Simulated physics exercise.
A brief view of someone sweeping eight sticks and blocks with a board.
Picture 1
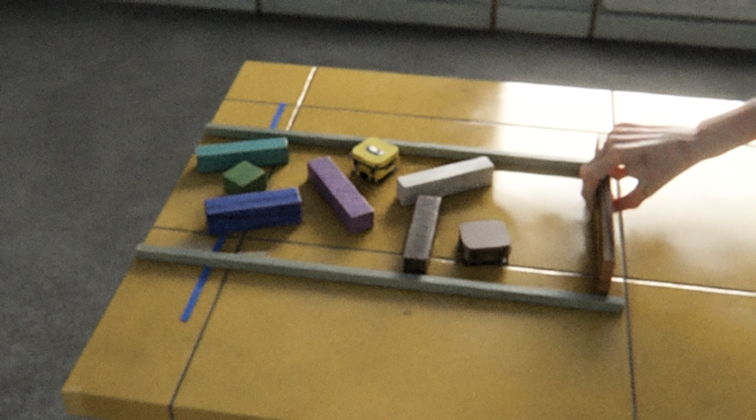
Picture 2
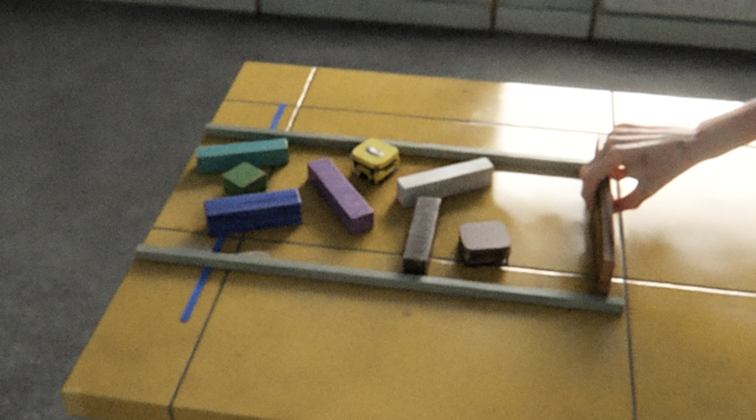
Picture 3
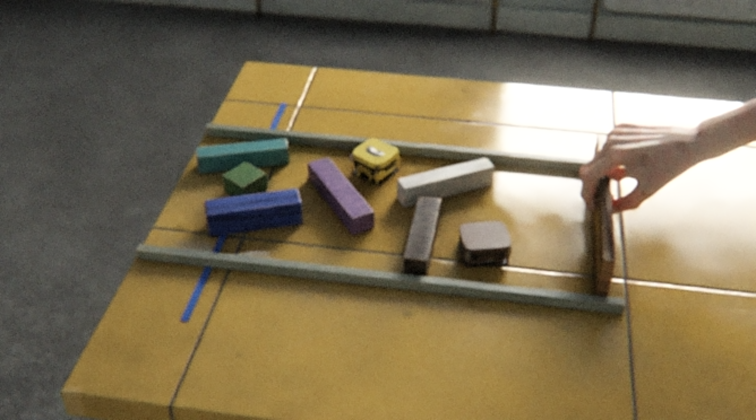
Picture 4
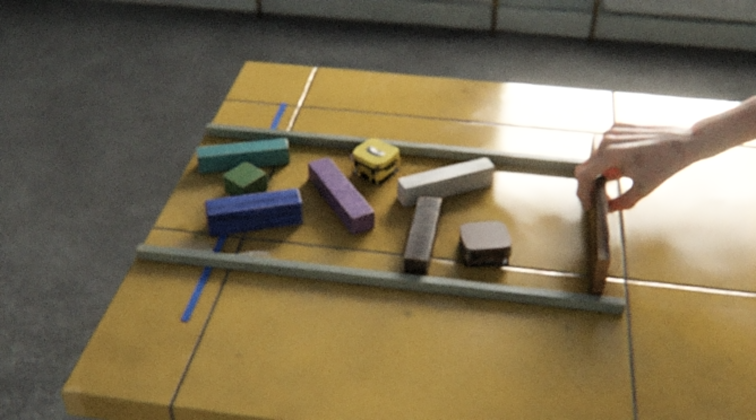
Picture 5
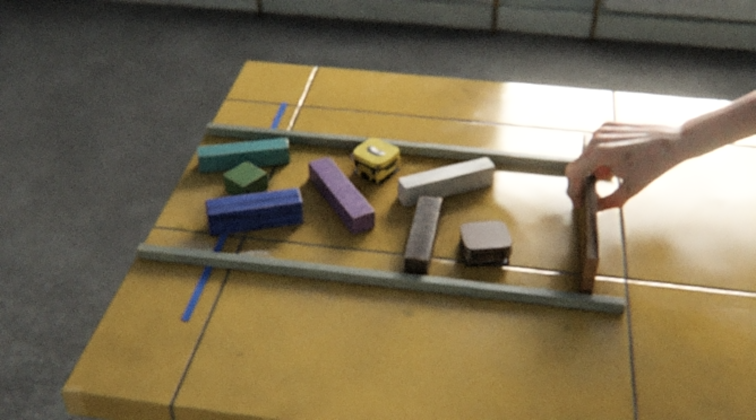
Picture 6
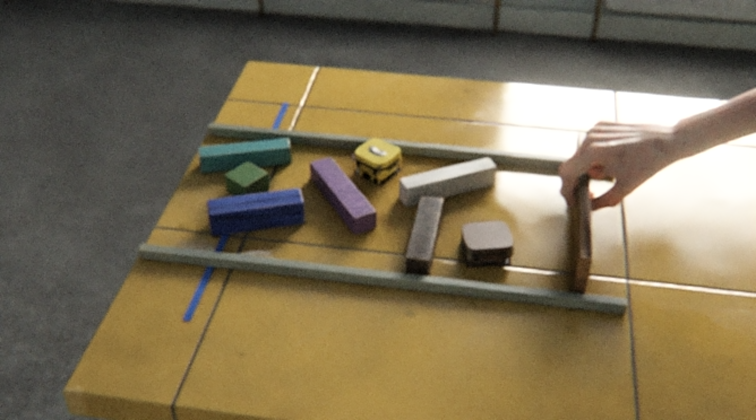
In the video, a hand holds a brown board upright at the right of two rails on a yellow table, then slides it slightly left, while the eight colourful sticks and blocks lying between the rails stay practically still.
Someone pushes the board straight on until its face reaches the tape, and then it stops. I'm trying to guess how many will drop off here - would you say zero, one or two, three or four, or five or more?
I'd say three or four.
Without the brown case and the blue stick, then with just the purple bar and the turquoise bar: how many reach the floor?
The count is 2 in the first case and 1 in the second.
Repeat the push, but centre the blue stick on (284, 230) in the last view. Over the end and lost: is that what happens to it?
Here the blue stick departs.
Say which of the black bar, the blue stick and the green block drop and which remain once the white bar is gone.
As for the black bar, it is retained; the blue stick is not retained; the green block is not retained.
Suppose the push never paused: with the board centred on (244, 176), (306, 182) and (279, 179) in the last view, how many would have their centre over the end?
Respectively 4, 1 and 3.
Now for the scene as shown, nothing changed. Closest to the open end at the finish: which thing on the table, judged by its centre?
It's the black bar that is foremost.
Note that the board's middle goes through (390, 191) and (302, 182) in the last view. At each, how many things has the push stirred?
I get 6 at the one place and 8 at the other.
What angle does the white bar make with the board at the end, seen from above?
It is near 45° out of line.
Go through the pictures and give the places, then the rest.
Turquoise bar (242, 155); green block (244, 181); blue stick (254, 211); board (602, 212); tape (241, 195), in the first frame.
Green block (244, 183); purple bar (340, 194), in the second frame.
Blue stick (254, 212); yellow case (375, 162), in the third frame.
Turquoise bar (243, 156); white bar (446, 182), in the fourth frame.
Green block (246, 182); brown case (485, 245), in the fifth frame.
Turquoise bar (245, 155); green block (247, 182); blue stick (256, 212); board (581, 210); tape (244, 195), in the sixth frame.
Soon after, none off yet; turquoise bar at rest near (245, 155); green block at rest near (247, 182); blue stick at rest near (256, 212).
Then, none off yet; turquoise bar at rest near (245, 155); green block moved about its own width near (216, 183); blue stick moved about its own width near (193, 211).
At rest, the number that fall off is three or four; fallen, purple bar, blue stick, green block and turquoise bar.
